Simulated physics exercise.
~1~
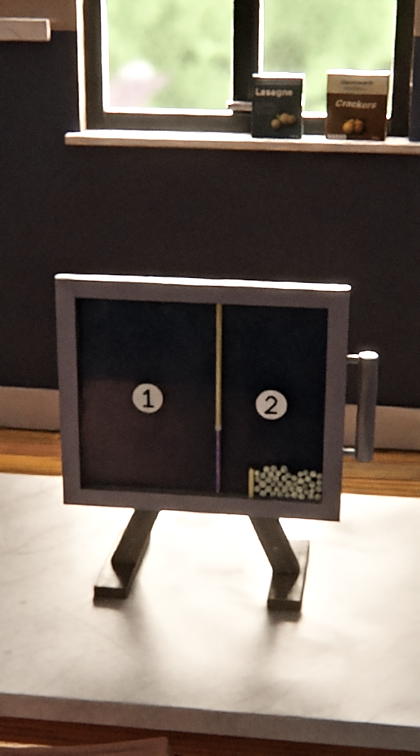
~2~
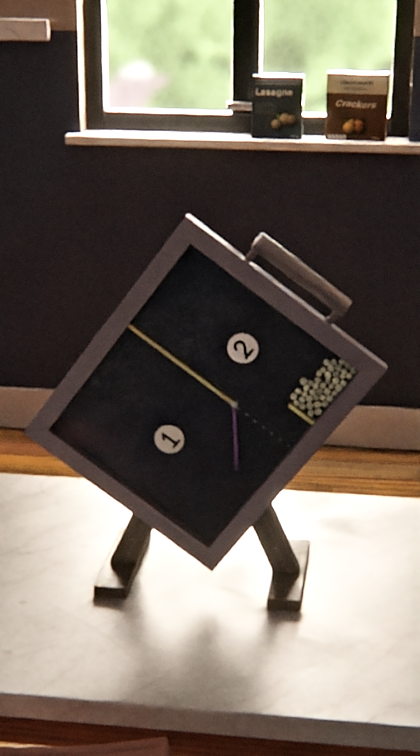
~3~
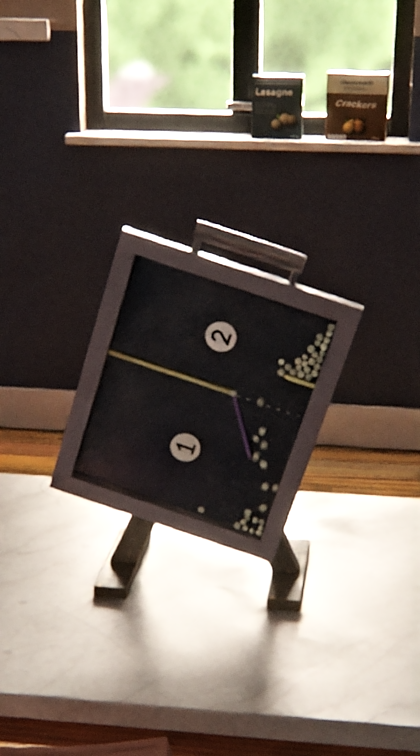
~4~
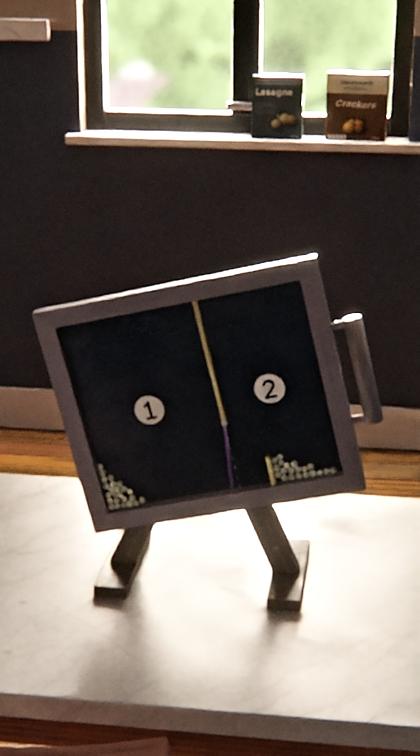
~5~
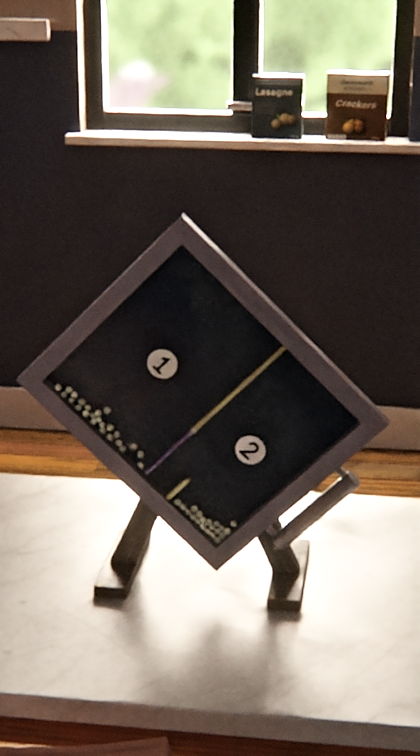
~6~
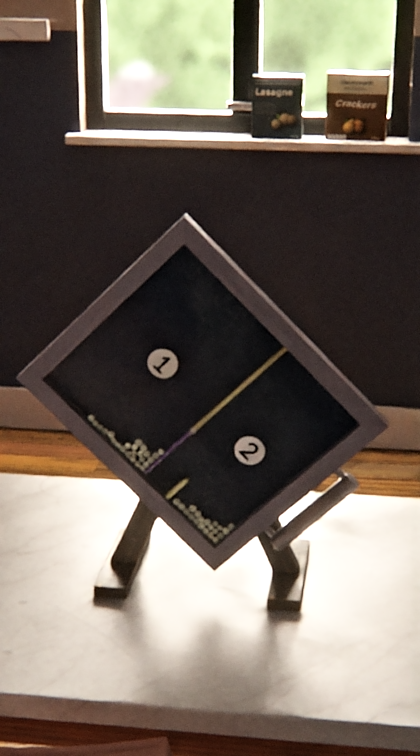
On a kitchen counter, a framed case of pale beads tips anticlockwise, then swings back clockwise, leaving beads split between both sides.
